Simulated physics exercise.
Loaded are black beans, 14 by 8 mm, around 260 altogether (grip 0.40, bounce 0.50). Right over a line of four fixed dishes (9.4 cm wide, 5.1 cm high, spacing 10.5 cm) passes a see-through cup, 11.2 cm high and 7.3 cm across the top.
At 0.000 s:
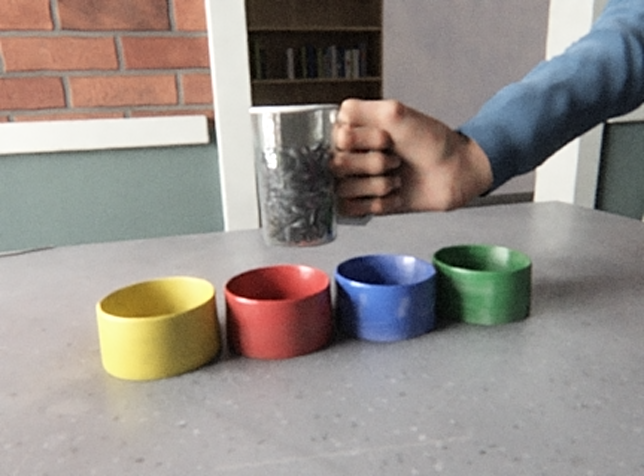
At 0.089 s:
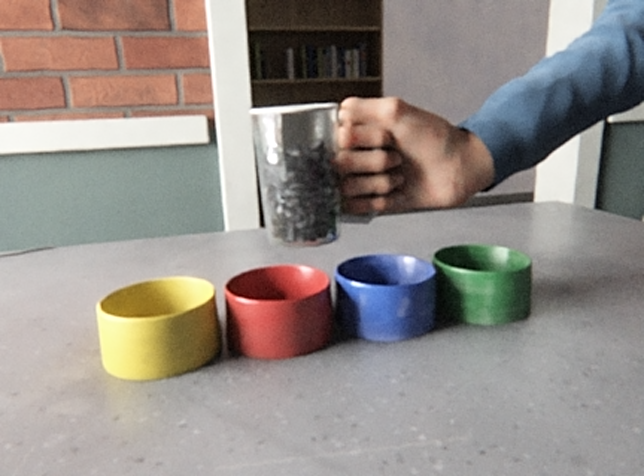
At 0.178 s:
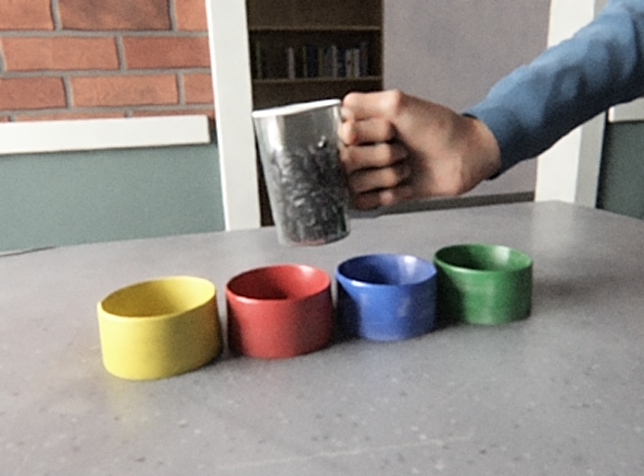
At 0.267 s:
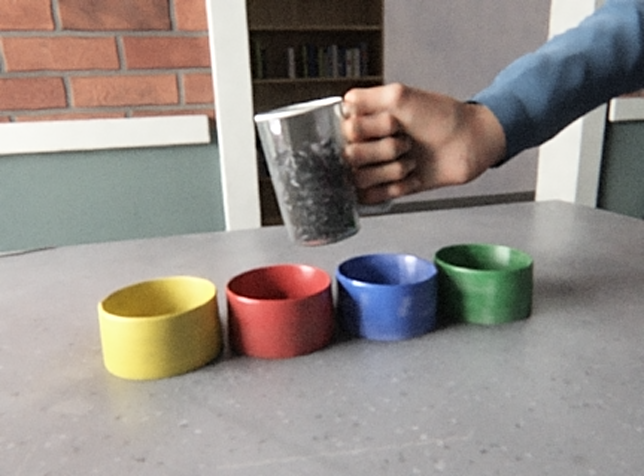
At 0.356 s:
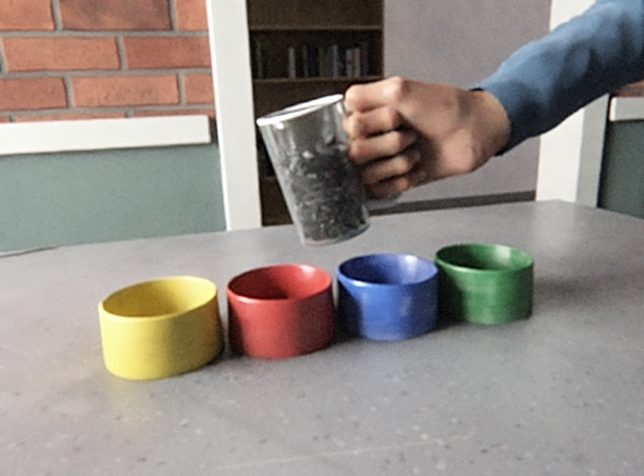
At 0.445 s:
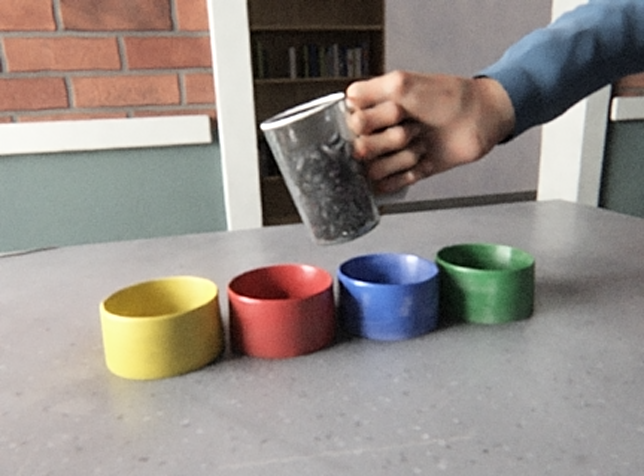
To begin with, a hand holds a clear cup of black beans upright above a row of yellow, red, blue and green dishes on a gray table. The hand then steadily tilts the cup to the left while shifting it slightly right, its beans still inside and the dishes staying put.
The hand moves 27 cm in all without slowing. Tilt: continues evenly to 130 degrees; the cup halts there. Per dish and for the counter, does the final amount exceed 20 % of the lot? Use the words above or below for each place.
Red: Below; blue: Above; green: Below; yellow: Below; counter: Below.
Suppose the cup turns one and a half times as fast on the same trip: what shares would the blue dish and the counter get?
Blue 70; counter 20.
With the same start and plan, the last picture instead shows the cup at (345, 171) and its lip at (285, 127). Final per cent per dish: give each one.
Dish by dish: Red 0 per cent, blue 0 per cent, green 100 per cent, yellow 0 per cent.
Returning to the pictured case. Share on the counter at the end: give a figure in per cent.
0 %.
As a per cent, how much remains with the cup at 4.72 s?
Roughly 0 in a hundred.
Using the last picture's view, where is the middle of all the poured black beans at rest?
Near (392, 291).
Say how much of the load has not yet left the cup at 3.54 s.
Roughly 0 %.
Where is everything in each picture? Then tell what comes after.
Cup at (298, 175), tilt 0 degrees, lip at (252, 111), moved 0.0 cm; middle of the pieces at (301, 197); yellow dish at (158, 297); red dish at (277, 283); blue dish at (384, 270); green dish at (481, 258), in the first picture.
Cup at (300, 175), tilt 2 degrees, lip at (252, 112), moved 0.2 cm; middle of the pieces at (304, 197), in the second picture.
Cup at (306, 174), tilt 6 degrees, lip at (255, 115), moved 0.7 cm; middle of the pieces at (312, 195), in the third picture.
Cup at (313, 174), tilt 10 degrees, lip at (257, 119), moved 1.2 cm; middle of the pieces at (319, 194), in the fourth picture.
Cup at (319, 173), tilt 14 degrees, lip at (260, 123), moved 1.8 cm; middle of the pieces at (327, 193), in the fifth picture.
Cup at (326, 173), tilt 18 degrees, lip at (264, 127), moved 2.3 cm; middle of the pieces at (335, 192); yellow dish at (161, 297); red dish at (280, 282); blue dish at (387, 269); green dish at (484, 257). The cup turns about 45 degrees a second and travels 6 cm a second, in the sixth picture.
Then, at 2.30 s, tilt 106 degrees; cup holds 90 %, blue 10 %.
After 3.54 s, tilt 130 degrees; cup holds 0 %, blue 100 %.
After 4.72 s, tilt 130 degrees; cup holds 0 %, blue 100 %.
In the end, at 5.0 s, red 0 %, blue 100 %, green 0 %, yellow 0 %, counter 0 %.
